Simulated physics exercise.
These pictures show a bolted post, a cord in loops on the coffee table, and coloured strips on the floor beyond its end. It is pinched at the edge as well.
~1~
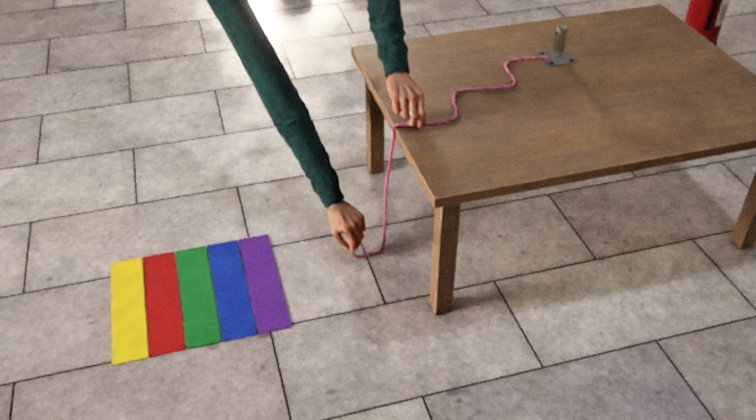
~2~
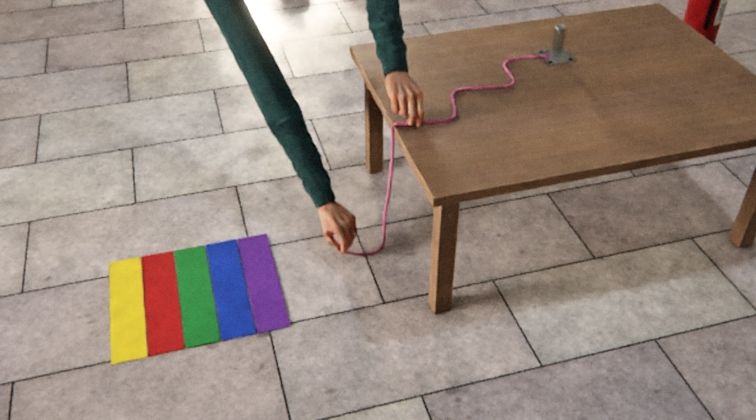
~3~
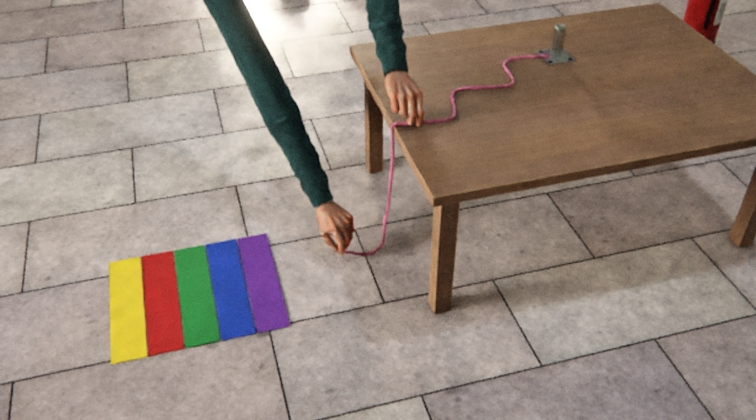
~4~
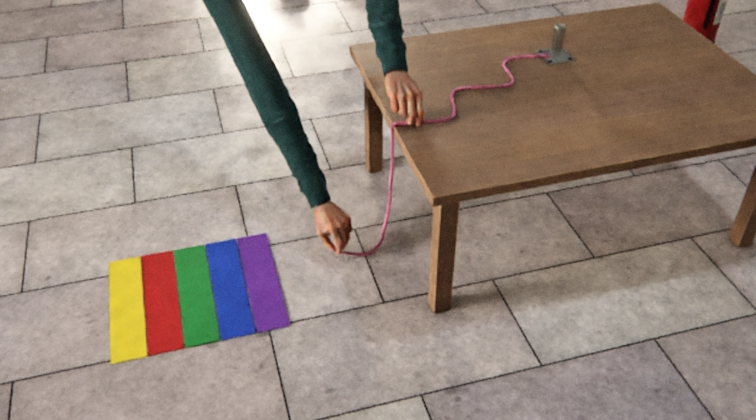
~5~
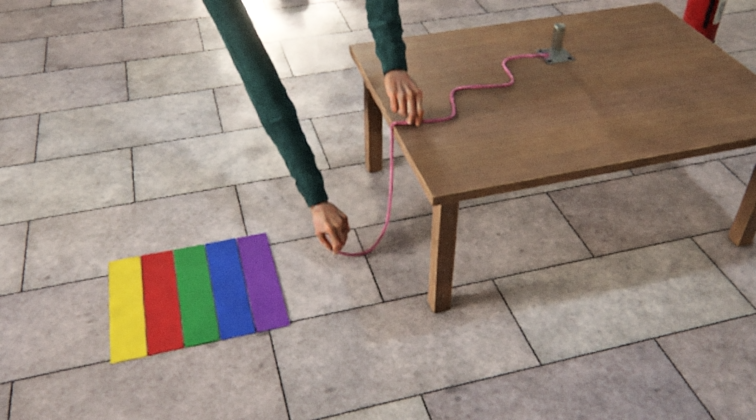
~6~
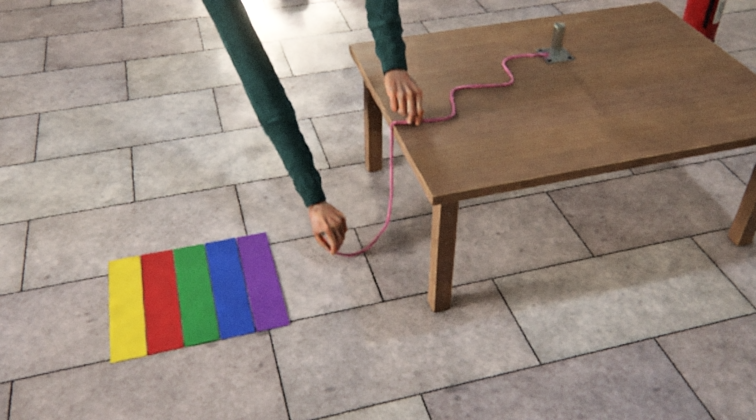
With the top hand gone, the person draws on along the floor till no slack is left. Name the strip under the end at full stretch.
It gets as far as the green strip.
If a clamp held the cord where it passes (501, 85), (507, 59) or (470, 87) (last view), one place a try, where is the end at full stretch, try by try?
About (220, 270), (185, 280) and (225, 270).
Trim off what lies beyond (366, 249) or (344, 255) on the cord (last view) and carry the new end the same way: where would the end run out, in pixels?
Near (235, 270) and (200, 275).
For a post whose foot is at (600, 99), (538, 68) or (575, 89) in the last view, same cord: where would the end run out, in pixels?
Near (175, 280), (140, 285) and (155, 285).
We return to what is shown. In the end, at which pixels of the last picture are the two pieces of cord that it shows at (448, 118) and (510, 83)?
They go to (384, 121) and to (475, 82).
Soon after, end near (251, 266); over purple.
After that, end near (209, 274); over green.
At the stop, end near (184, 279); over green. The green one.
